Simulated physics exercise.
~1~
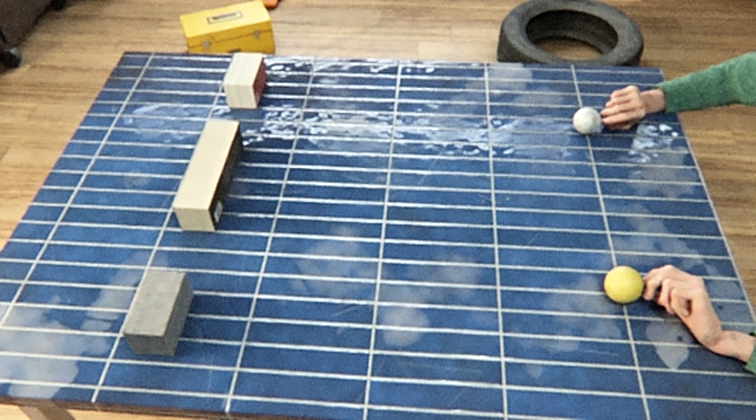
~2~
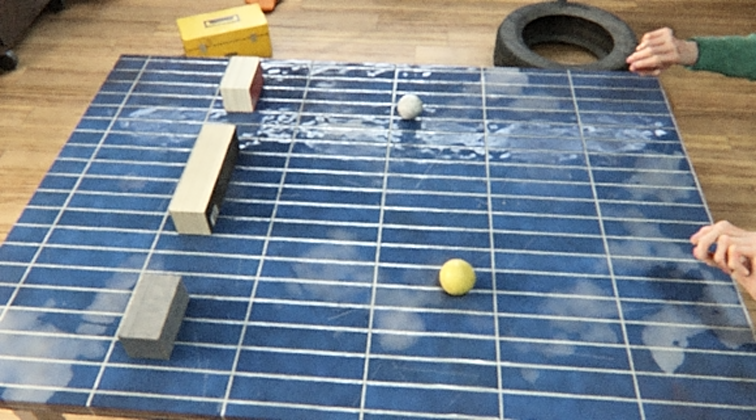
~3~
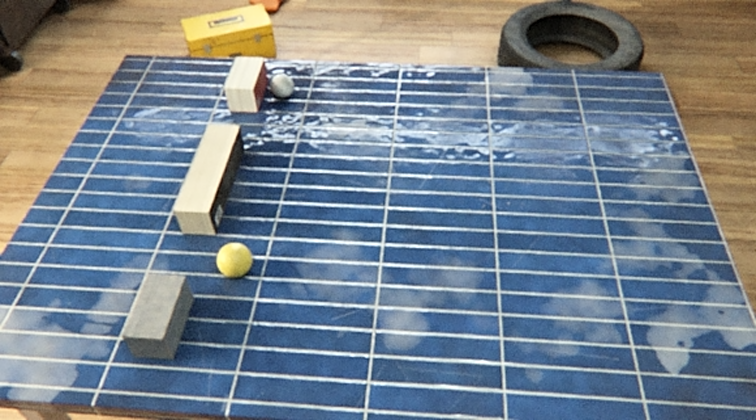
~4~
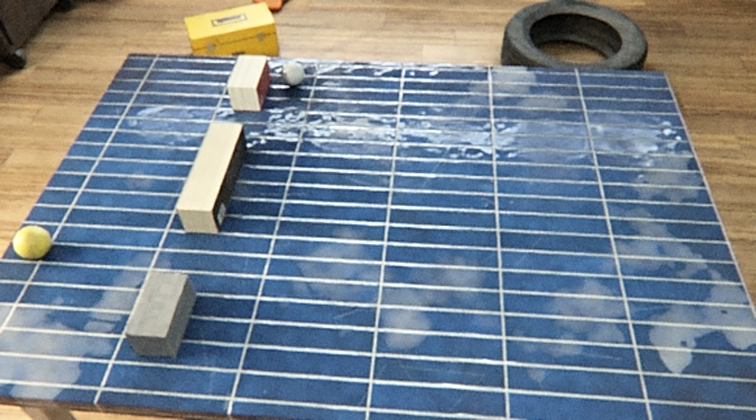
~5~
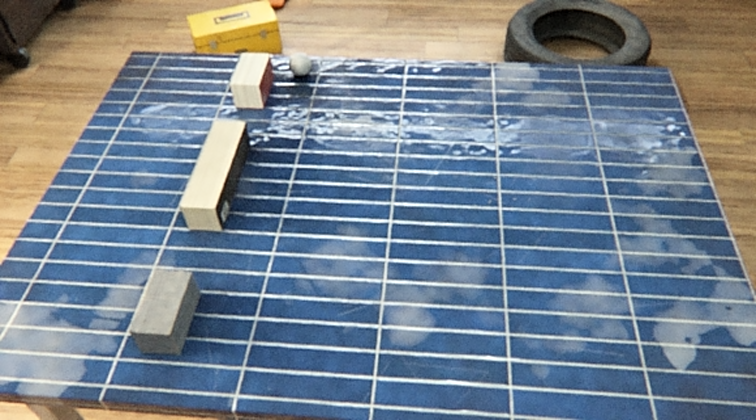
Two hands at the right edge of a blue table marked with pale grid lines, seen from above at an angle, hold a white ball toward the back and a yellow ball nearer the front. Three blocks stand in a row on the left, a pale one with a red side, a longer cream and black one, and a grey one. The hands let go and draw back as both balls roll left. The white ball meets the farthest block, comes back slightly and drifts toward the back edge. The yellow ball passes between the long block and the grey one, reaches the left edge and goes out of sight, while the white ball ends beside the red-sided block.
